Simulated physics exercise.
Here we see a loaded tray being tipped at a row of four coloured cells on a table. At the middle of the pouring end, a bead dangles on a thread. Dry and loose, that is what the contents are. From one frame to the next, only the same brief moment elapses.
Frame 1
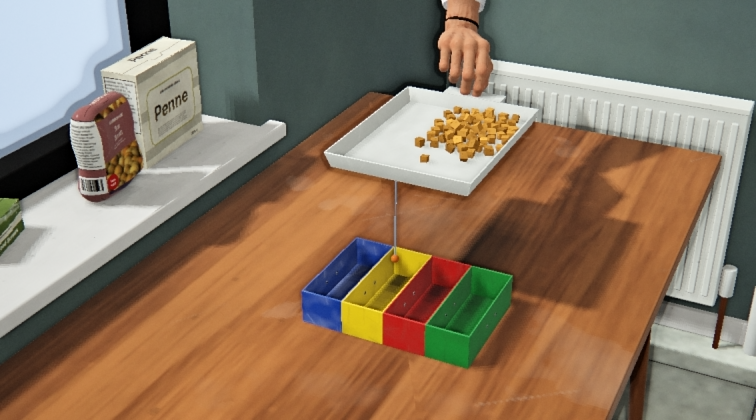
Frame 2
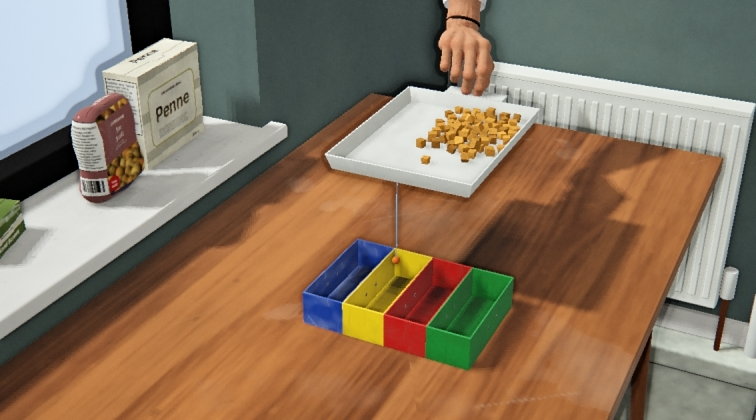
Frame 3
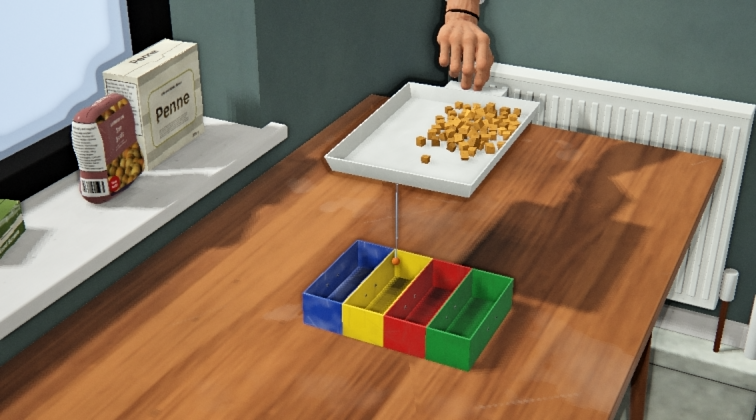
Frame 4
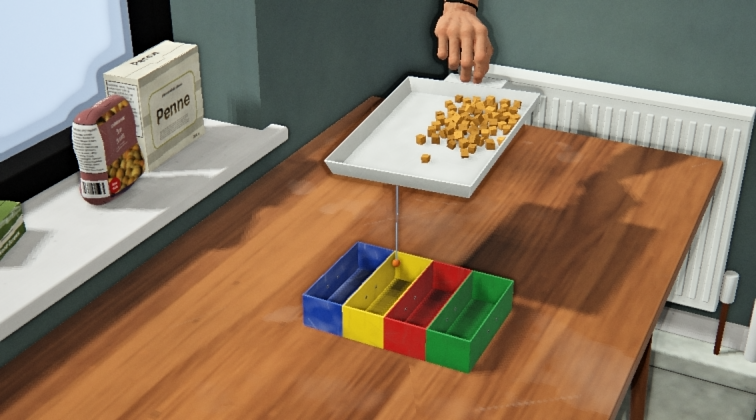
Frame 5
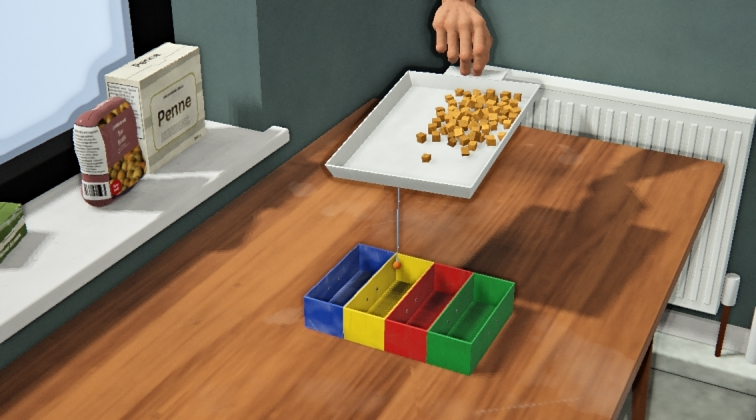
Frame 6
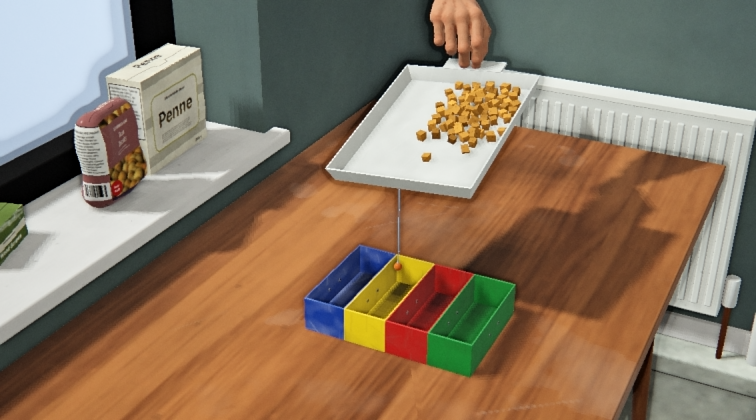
A hand gradually tilting a white tray of small golden croutons above blue, yellow, red and green cells on a wooden table.
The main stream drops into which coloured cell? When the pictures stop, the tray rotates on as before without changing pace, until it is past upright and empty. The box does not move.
It drops into the blue cell.
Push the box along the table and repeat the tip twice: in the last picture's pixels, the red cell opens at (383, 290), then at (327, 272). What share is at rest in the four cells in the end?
About 90 per cent, then about 90 per cent.
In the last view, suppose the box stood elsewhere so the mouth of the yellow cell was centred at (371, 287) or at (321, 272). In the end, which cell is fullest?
In order: That blue cell, yellow.
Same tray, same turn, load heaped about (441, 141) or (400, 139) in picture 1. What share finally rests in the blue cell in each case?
First try 30 %, second try 40 %.
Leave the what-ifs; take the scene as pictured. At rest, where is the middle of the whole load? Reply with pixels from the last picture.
Around (327, 307).
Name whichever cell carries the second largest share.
The yellow one.
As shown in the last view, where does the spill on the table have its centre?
The centre sits near (231, 302).
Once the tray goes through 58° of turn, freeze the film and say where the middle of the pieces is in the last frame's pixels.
The load is centred around (363, 171).
Just after the last frame, tray tipped steeply; the larger part on the tray; just a few in the blue cell; about a tenth falling or outside the box.
A moment on, tray tipped right over; roughly half on the tray; about a tenth in the blue cell; about a tenth in the yellow cell; roughly a third falling or outside the box.
Further on, tray tipped past a quarter turn; roughly a third in the blue cell; about a tenth in the yellow cell; roughly half falling or outside the box.
When it is over, tray tipped past a quarter turn; roughly a third in the blue cell; about a tenth in the yellow cell; not one in the green cell; not one in the red cell; roughly half outside the box.
